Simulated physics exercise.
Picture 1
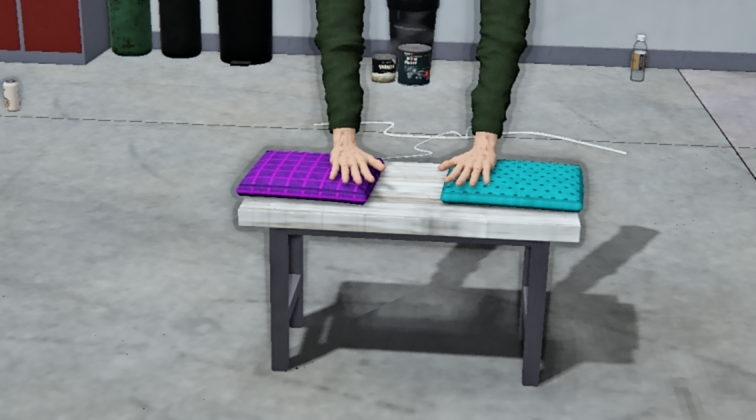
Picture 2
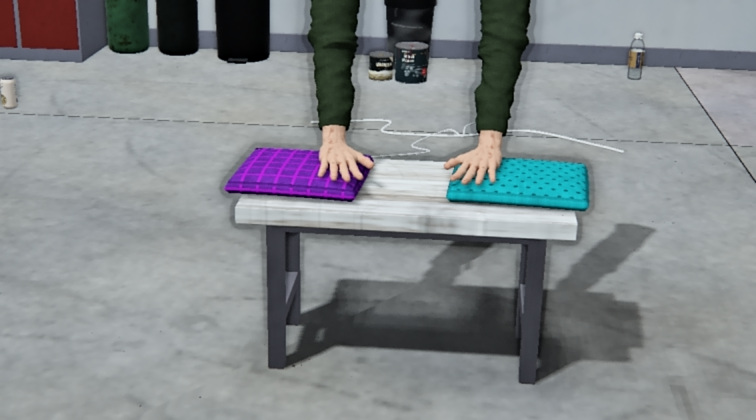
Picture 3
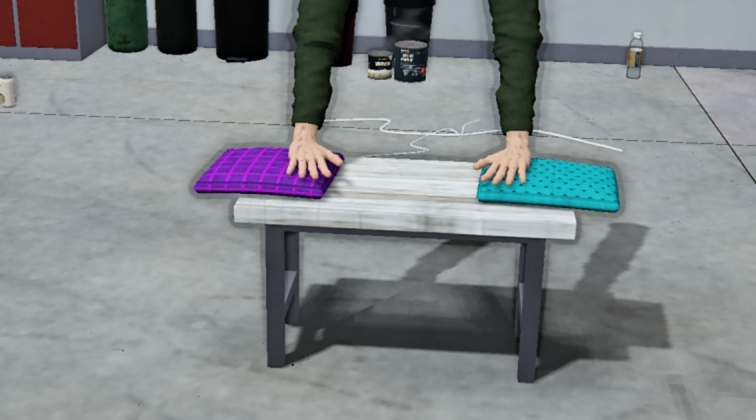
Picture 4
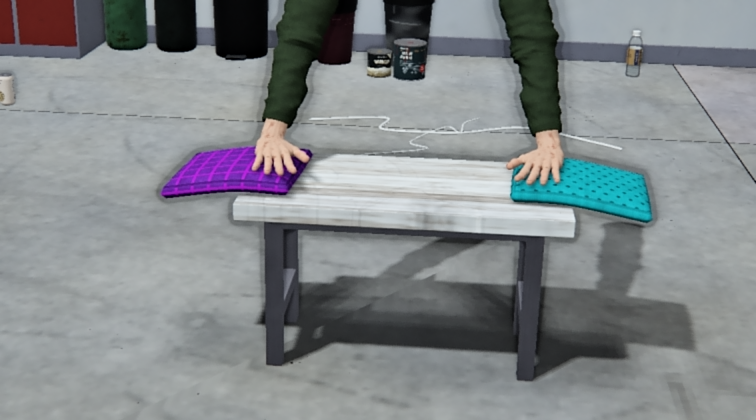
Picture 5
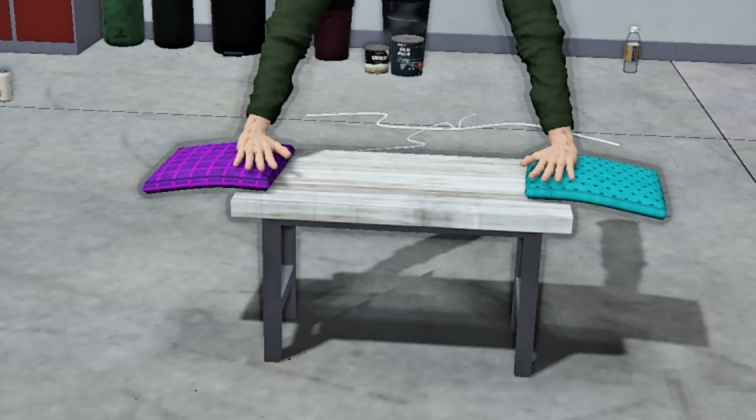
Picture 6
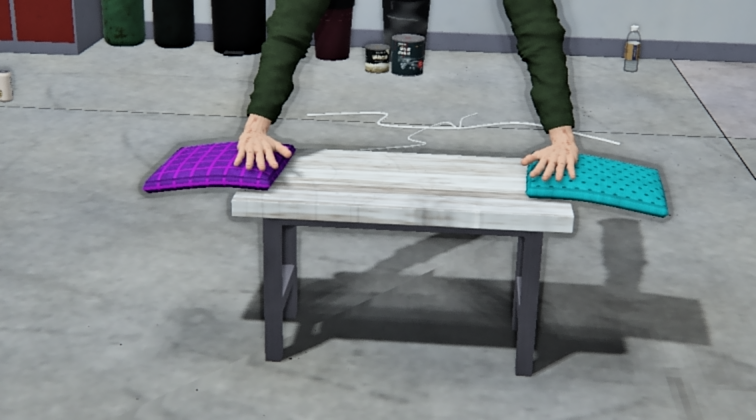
On a bench, two hands slide a purple pad left and a turquoise pad right.
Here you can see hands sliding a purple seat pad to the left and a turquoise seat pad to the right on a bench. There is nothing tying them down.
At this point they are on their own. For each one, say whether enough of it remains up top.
Purple seat pad: Falls off; turquoise seat pad: Falls off.
Then, 0.40 s later than the last view, purple seat pad on the floor near (221, 271); turquoise seat pad on the floor near (602, 299).
Then, 0.66 s later than the last view, purple seat pad on the floor near (163, 294); turquoise seat pad on the floor near (670, 343).
Finally, purple seat pad on the floor near (162, 307); turquoise seat pad on the floor near (689, 364). The purple seat pad tips over and falls and the turquoise seat pad goes down.
